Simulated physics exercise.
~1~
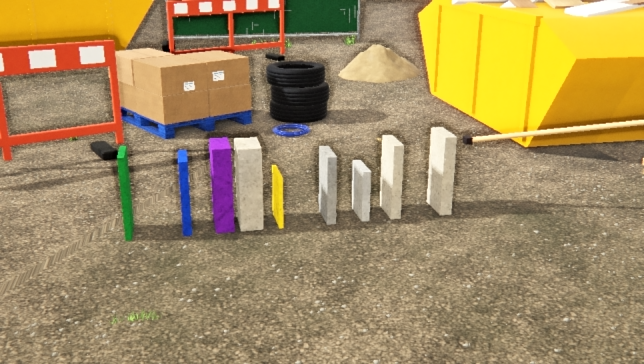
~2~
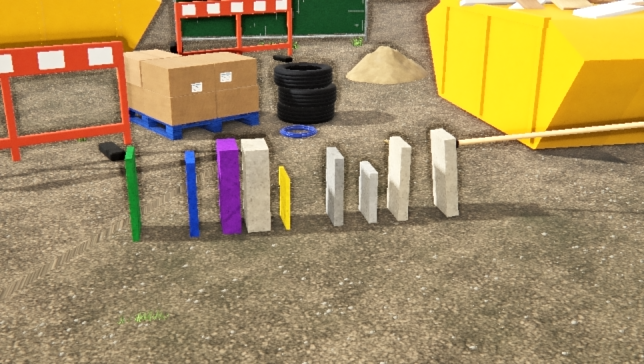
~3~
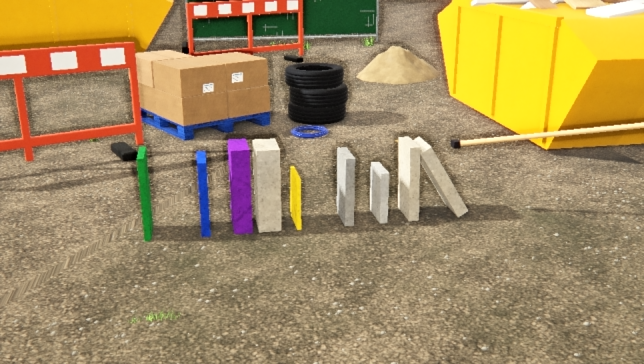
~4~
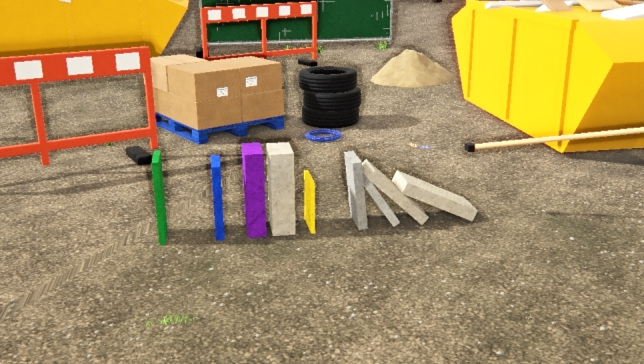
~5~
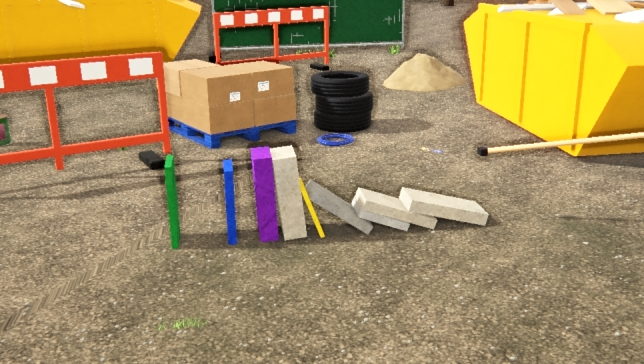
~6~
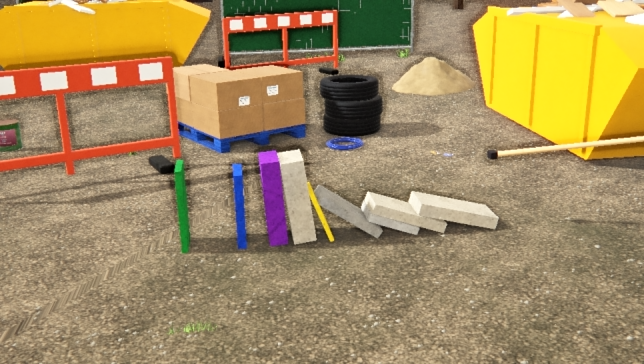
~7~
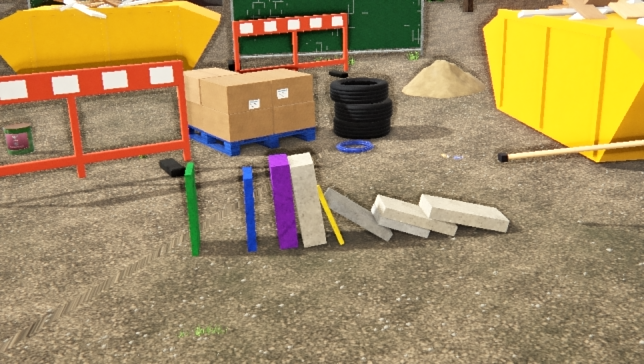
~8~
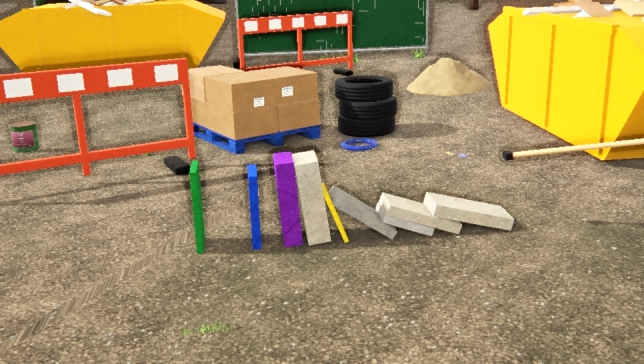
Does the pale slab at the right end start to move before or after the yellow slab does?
It starts to move before the yellow slab. The pale end slab is already leaning while the yellow one still stands upright, and the yellow one tilts only later.
